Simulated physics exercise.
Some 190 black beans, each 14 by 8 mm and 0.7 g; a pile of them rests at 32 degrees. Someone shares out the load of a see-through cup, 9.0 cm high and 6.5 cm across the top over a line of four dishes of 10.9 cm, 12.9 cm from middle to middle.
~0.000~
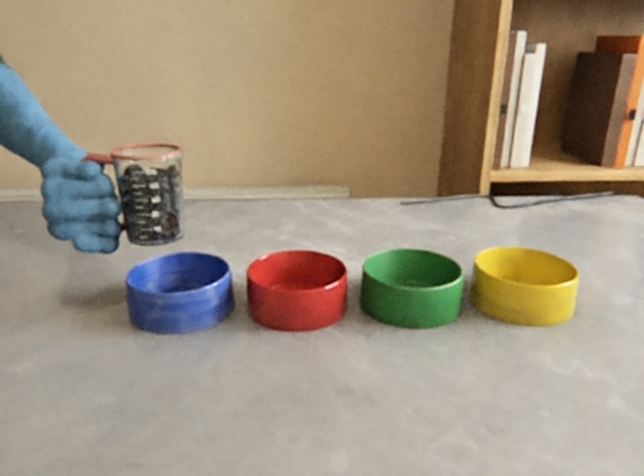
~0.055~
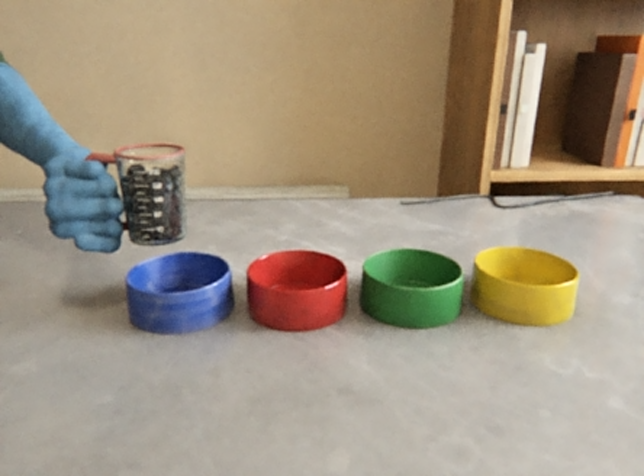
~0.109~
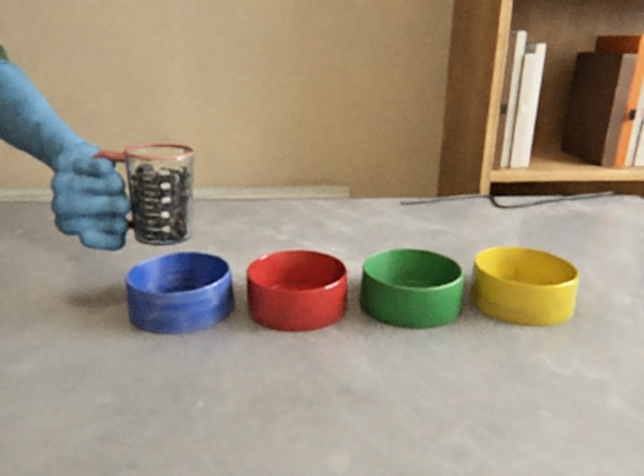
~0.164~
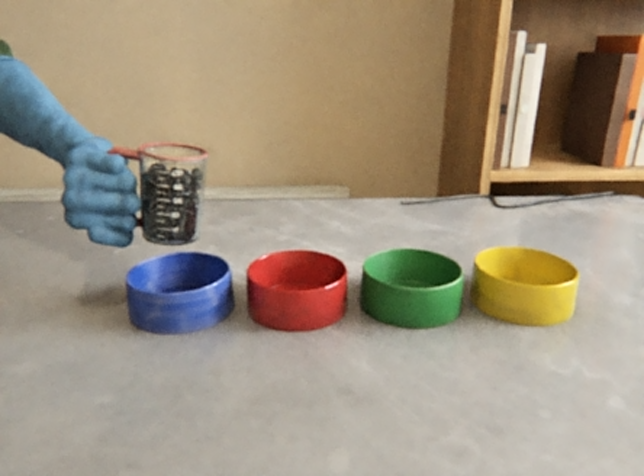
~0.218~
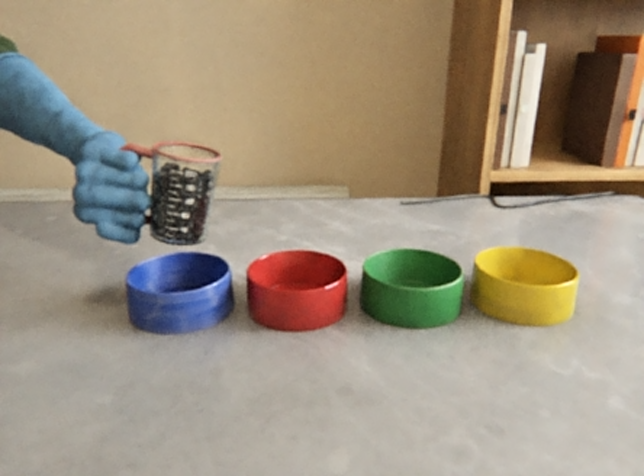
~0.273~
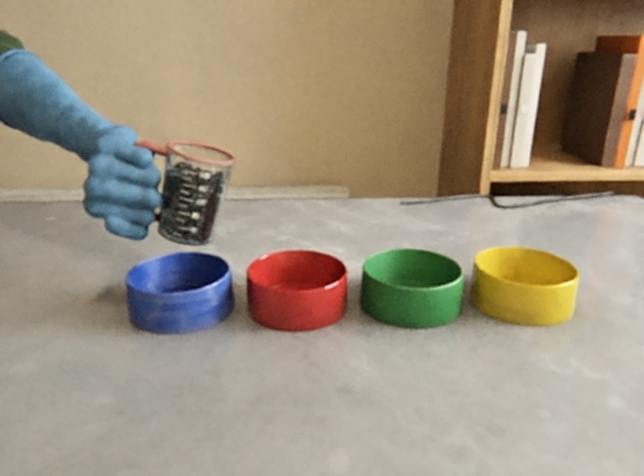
At the start, a blue-gloved hand at the left holds a see-through cup of black beans almost upright above a row of blue, red, green and yellow dishes. The hand then moves the cup a short way to the right while gradually tilting it slightly rightward, the beans still inside.
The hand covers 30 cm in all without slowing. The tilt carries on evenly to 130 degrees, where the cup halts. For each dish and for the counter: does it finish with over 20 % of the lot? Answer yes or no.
Red: No, blue: No, green: No, yellow: Yes, counter: Yes.
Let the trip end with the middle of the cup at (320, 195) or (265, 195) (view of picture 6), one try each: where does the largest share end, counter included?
The winner: Green; red.
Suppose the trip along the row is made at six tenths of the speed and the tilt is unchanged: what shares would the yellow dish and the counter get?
Then: Yellow 0, counter 0.
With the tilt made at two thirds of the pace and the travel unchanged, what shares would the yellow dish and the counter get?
Then: Yellow 50, counter 50.
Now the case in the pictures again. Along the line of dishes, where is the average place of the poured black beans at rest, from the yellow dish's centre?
About 3 cm to its left.
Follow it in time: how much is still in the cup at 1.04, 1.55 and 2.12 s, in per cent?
About 100, 85, 0.
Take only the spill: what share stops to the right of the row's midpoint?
About 100 per cent.
Then, at 1.04 s, tilt 69 degrees; cup holds 100 %.
Then, at 1.55 s, tilt 105 degrees; cup holds 85 %, yellow 5 %.
After 2.12 s, tilt 130 degrees; cup holds 0 %, yellow 50 %.
At rest (3.0 s), red 0 %, blue 0 %, green 0 %, yellow 50 %, counter 45 %.
